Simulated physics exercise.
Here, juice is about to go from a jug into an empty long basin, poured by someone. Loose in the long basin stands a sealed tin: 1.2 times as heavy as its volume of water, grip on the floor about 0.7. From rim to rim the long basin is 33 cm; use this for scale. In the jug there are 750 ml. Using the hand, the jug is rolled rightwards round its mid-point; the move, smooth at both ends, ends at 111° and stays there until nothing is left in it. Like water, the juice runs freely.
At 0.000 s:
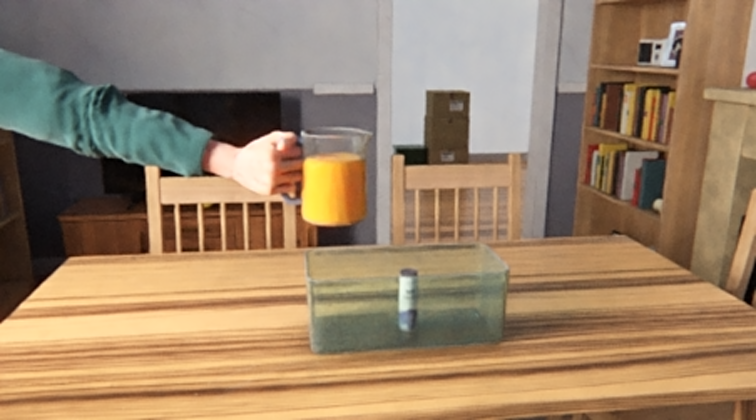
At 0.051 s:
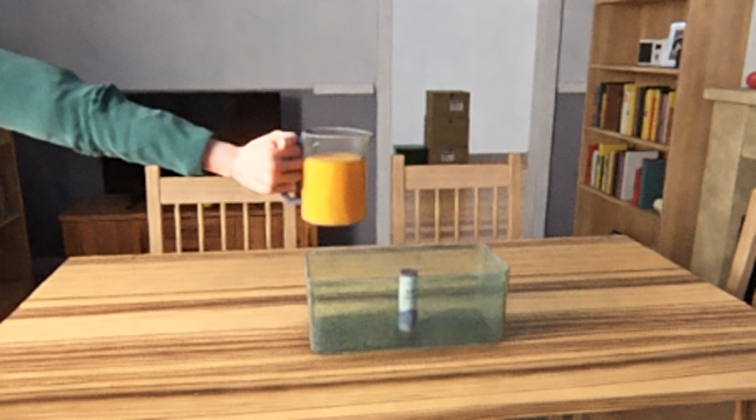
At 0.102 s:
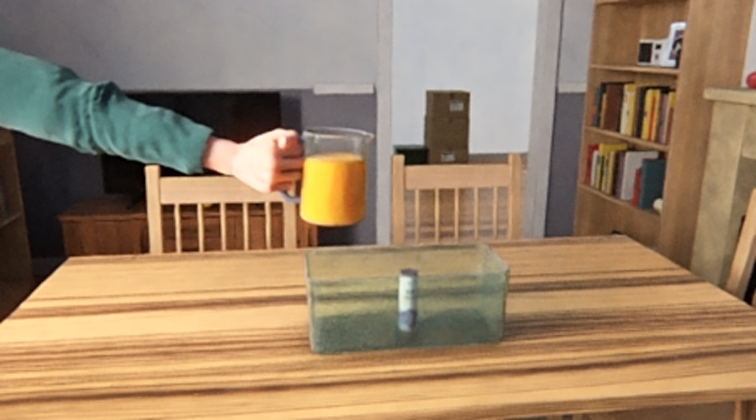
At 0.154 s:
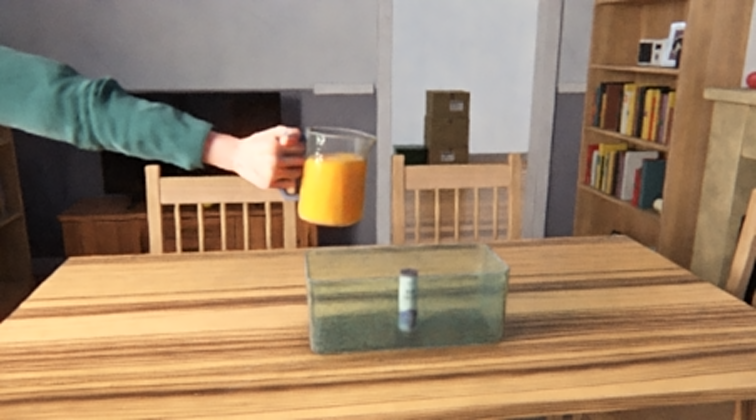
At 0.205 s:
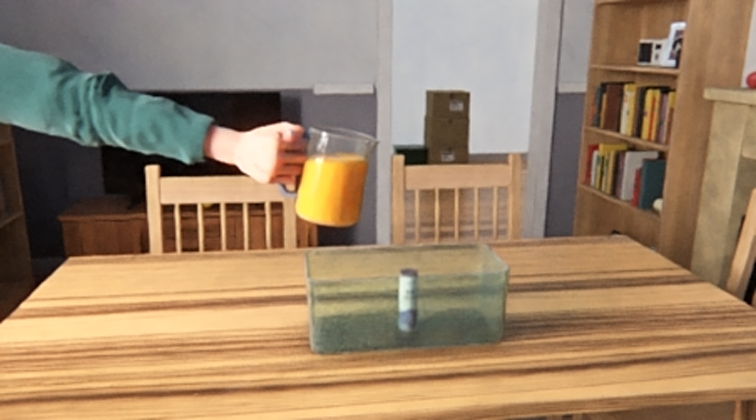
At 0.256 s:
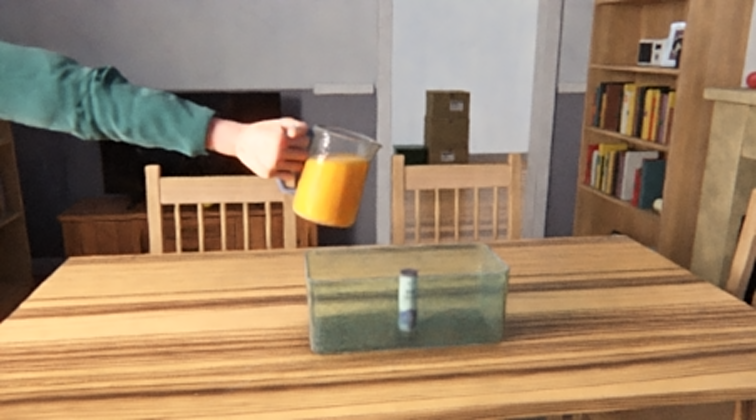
At a wooden table, a hand slowly tilts a jug of orange juice rightwards above a clear basin.
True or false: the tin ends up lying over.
False.
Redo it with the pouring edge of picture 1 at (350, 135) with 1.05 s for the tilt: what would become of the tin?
Result: Tin tipped over.
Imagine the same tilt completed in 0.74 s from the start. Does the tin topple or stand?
Result: Tin upright.
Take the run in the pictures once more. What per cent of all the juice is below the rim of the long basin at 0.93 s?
Around 44 parts in a hundred.
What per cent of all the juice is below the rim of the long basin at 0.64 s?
Near 0 in a hundred.
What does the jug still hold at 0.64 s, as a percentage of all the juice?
Roughly 90 percent.
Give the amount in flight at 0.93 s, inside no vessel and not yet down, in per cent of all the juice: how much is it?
Some 24 per cent.
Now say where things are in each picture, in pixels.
In the first frame, tilt 0°; pouring edge (373, 133); surface from (304, 158) to (363, 157); the long basin's rim runs from (306, 266) to (497, 257); the tin's top is at (409, 274).
In the second frame, tilt 1°; pouring edge (373, 134); surface from (304, 158) to (363, 157).
In the third frame, tilt 3°; pouring edge (375, 135); surface from (305, 158) to (364, 157).
In the fourth frame, tilt 6°; pouring edge (377, 137); surface from (305, 158) to (365, 157).
In the fifth frame, tilt 10°; pouring edge (380, 141); surface from (306, 160) to (366, 157).
In the sixth frame, tilt 16°; pouring edge (383, 145); surface from (306, 162) to (368, 158).
By 0.64 s the tilt is 75° and 90 per cent is still to pour; the tin stands where it began.
By 0.93 s the tilt is 107° and 33 per cent is still to pour; the tin stands where it began.
By 1.23 s the tilt is 111° and 3 per cent is still to pour; the tin stands where it began.
By 1.55 s the tilt is 111° and 0 per cent is still to pour; the tin stands where it began.
At rest the tin stands where it began.
